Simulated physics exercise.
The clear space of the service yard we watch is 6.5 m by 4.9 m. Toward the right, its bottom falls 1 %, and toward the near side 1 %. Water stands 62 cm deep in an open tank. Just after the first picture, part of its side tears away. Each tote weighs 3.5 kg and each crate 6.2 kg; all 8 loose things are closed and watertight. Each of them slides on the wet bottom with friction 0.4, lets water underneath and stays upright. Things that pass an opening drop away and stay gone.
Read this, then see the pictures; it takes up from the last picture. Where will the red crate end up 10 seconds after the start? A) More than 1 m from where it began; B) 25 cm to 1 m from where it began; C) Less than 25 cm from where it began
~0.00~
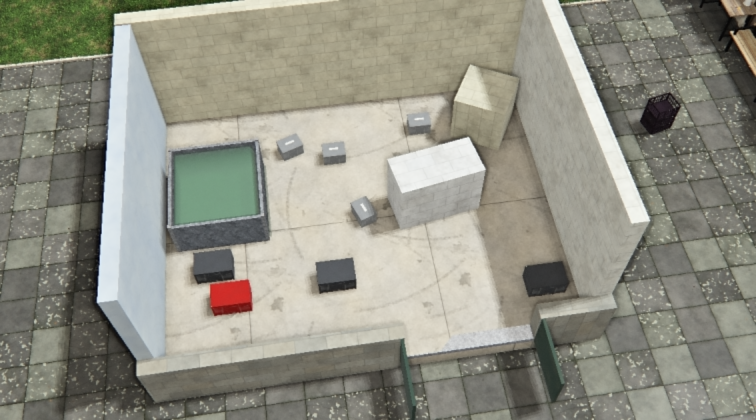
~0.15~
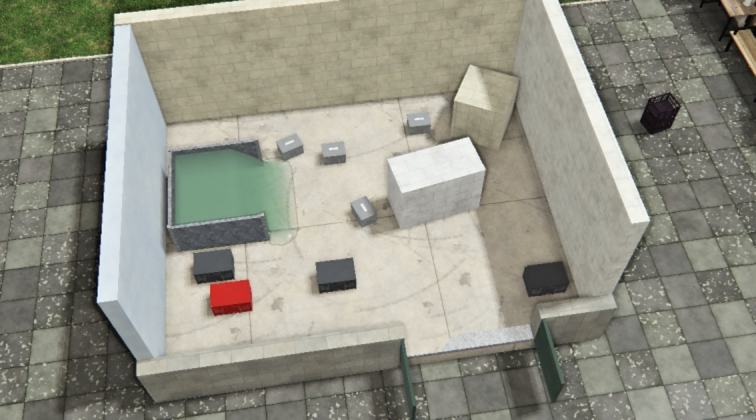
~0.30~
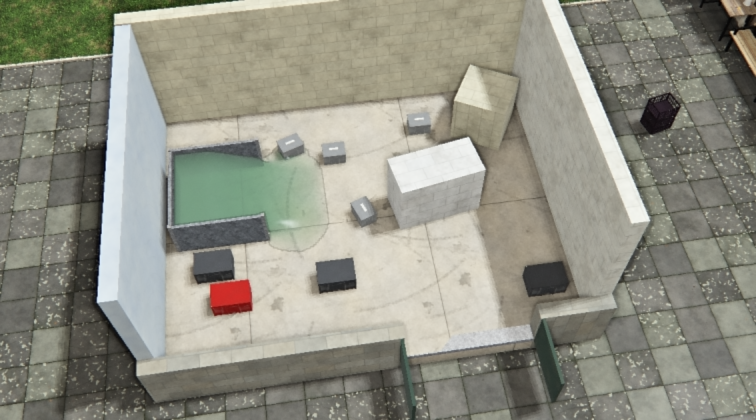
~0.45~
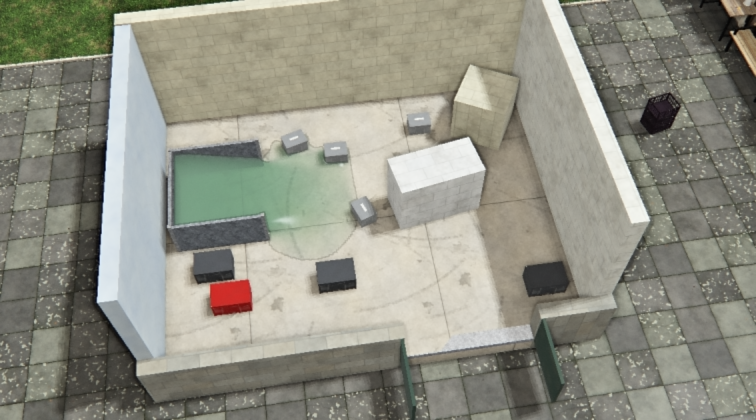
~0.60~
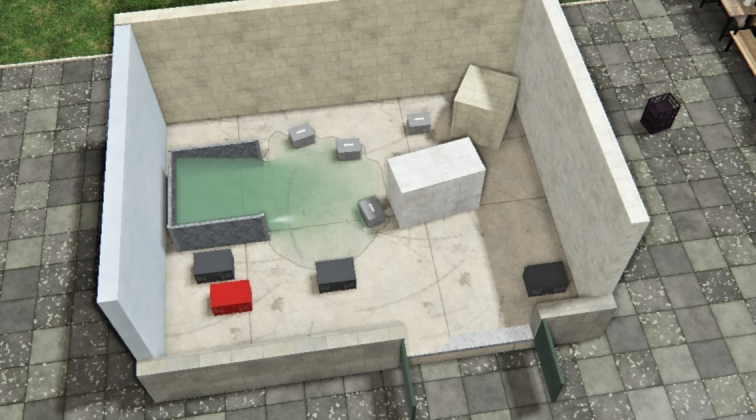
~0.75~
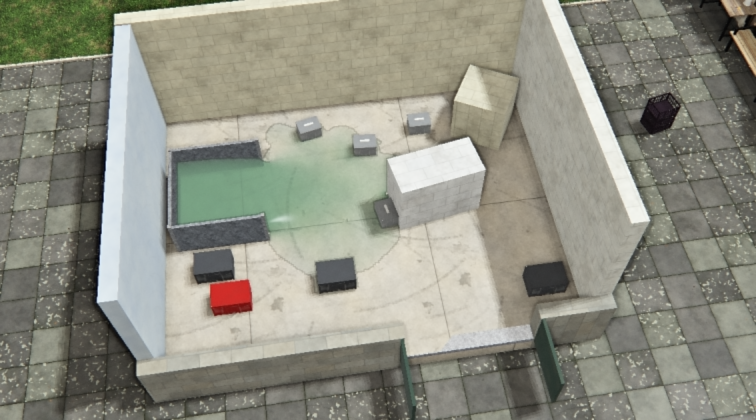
C.
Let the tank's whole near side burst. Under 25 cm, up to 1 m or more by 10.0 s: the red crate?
Under that change, the red crate covers a big distance.
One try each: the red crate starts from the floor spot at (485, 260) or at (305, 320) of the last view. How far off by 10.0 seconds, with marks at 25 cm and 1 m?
From the first spot it drifts partway, and from the second it does not really budge.
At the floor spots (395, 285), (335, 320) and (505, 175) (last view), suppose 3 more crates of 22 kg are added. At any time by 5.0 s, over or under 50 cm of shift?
In sequence: Goes beyond; stays within; goes beyond.
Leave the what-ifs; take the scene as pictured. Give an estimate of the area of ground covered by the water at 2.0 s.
Wet area: Approx. 19 m2.
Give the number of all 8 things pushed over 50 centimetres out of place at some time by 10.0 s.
It works out to 6.
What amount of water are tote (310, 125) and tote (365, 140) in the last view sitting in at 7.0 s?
Close to 6 and 6 centimetres.
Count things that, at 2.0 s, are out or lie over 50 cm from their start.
5.
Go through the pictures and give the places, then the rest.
The first frame shows the red crate at (230, 293) rests on the ground; water covers 2.0 m2; 0 of 8 have shifted.
The second frame shows the red crate at (230, 293), on the bottom; 2.9 m2 under water; 0 of 8 have shifted.
The third frame shows the red crate at (230, 293) rests on the ground; 3.9 m2 under water; 0 of 8 have shifted.
The fourth frame shows the red crate at (230, 293), on the bottom; 5.1 m2 under water; 1 of 8 have shifted.
The fifth frame shows the red crate at (230, 293), on the bottom; 6.4 m2 under water; 3 of 8 have shifted.
The sixth frame shows the red crate at (230, 293), on the bottom; water covers 8.0 m2; 3 of 8 have shifted.
After 2.0 s the red crate is near (230, 293), 0.0 m from its start, aground; 0 of 8 are out; 3 afloat.
After 4.5 s the red crate is near (230, 293), 0.0 m from its start, aground; 1 of 8 are out; 4 afloat.
After 7.0 s the red crate is near (230, 293), 0.0 m from its start, aground; 1 of 8 are out; 4 afloat.
After 10.0 s the red crate is near (230, 293), 0.0 m from its start, aground; 2 of 8 are out; 3 afloat.
